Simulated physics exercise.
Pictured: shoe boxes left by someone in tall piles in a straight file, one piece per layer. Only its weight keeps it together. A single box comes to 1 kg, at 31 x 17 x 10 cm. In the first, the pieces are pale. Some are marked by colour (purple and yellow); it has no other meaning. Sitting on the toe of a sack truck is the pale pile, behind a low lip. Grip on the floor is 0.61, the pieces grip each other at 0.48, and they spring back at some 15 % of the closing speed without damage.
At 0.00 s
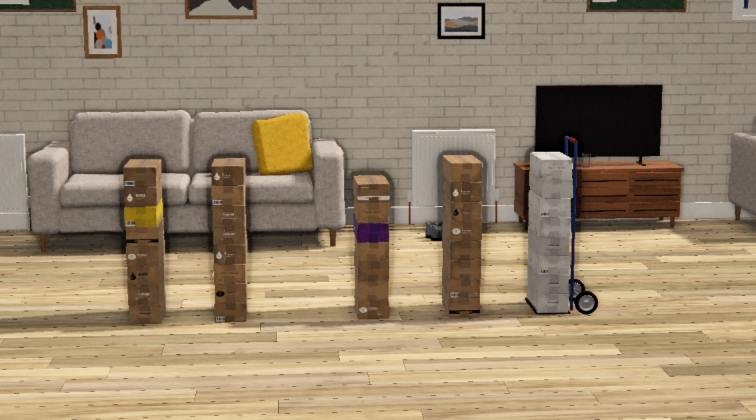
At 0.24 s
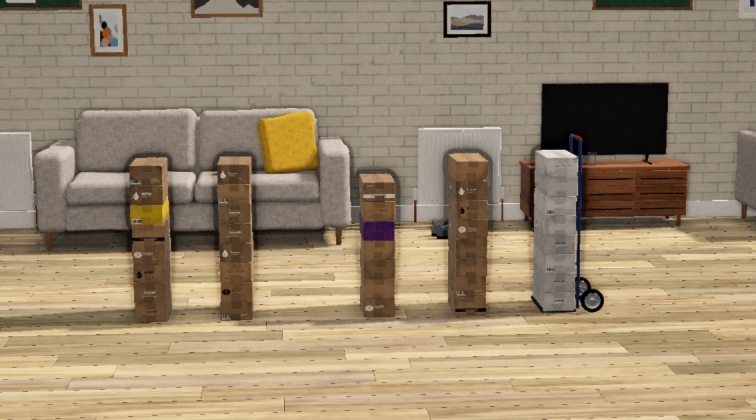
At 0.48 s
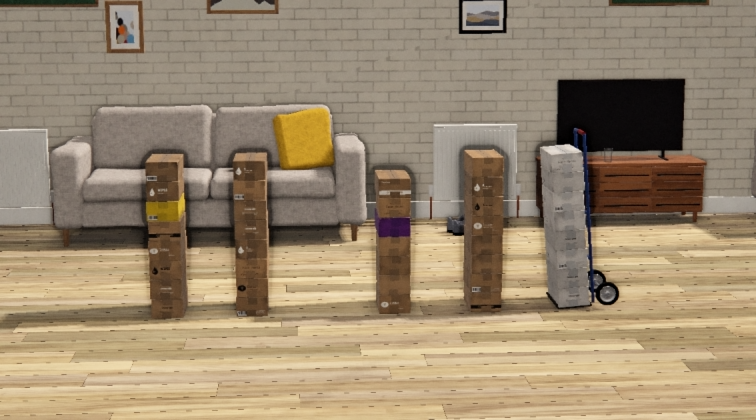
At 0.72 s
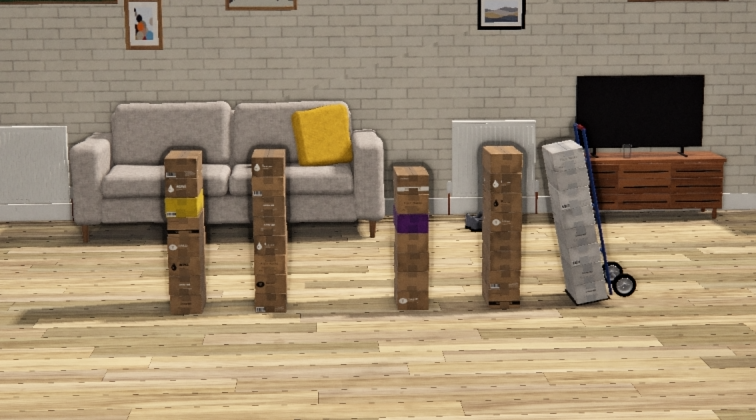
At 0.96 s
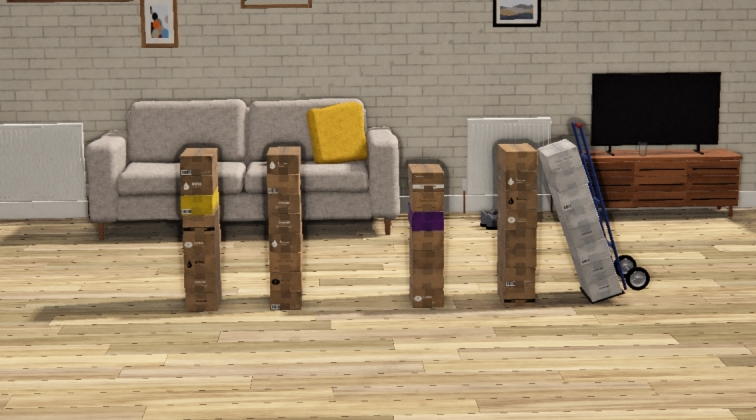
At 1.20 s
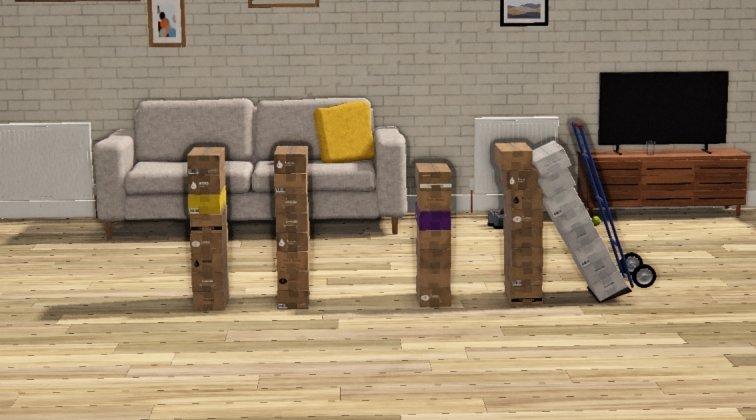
In a room with a grey sofa and a television, five tall stacks of boxes stand in a row, the pale one at right against a blue hand truck. The truck tilts left, and the pale stack leans with it, bending away from the frame until its top meets the neighbouring brown stack.
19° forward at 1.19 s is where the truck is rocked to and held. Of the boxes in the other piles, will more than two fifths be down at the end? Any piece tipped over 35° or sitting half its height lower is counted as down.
Yes.
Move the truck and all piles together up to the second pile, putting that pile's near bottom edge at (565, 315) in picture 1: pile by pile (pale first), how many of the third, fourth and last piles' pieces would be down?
Pile by pile, third 6, fourth 0, last 0.
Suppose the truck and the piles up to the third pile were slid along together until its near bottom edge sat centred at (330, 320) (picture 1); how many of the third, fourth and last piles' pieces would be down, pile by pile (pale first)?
In that case third 7, fourth 8, last 8.
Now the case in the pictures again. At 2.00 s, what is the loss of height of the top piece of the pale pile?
Roughly 30 cm lower.
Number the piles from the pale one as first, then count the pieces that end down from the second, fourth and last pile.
Pile by pile: Second 8, fourth 8, last 8.
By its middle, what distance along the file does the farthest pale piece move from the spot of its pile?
Something like 95 cm along the file.
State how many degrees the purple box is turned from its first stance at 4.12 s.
Some 90°.
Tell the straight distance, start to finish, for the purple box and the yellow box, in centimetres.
Approx. distance from start in cm - purple 75, yellow 95.
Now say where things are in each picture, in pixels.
In the first picture (we follow the side turned to the camera; the camera pans a little), truck frame (575, 176) 0° forward; purple box (373, 233); yellow box (140, 217); no other piece has moved.
The second picture shows truck frame (580, 174) 0° forward; yellow box (146, 215).
The third picture shows truck frame (586, 168) 5° forward, top of the pale pile leaning 4°; purple box (395, 228); no other piece has moved.
The fourth picture shows truck frame (589, 162) 11° forward, top of the pale pile leaning 11°; purple box (413, 224); no other piece has moved.
The fifth picture shows truck frame (590, 160) 17° forward, top of the pale pile leaning 18°; purple box (428, 221); no other piece has moved.
The sixth picture shows truck frame (591, 160) 19° forward, top of the pale pile leaning 26°; yellow box (204, 205); purple box (435, 221); 3 stirred so far.
Around 2.00 s, 8 of the pale pile down; 8 of the 31 other boxes down; purple box tipped 9°.
Around 4.12 s, 8 of the pale pile down; 23 of the 31 other boxes down; purple box on its side; yellow box tipped 23°.
Finally (6.0 s), 8 of the pale pile down; 31 of the 31 other boxes down; yellow box on its side; purple box on its side. That is 100 per cent. Seen by the last camera, middles, yellow box near (53, 289), purple box near (312, 288).
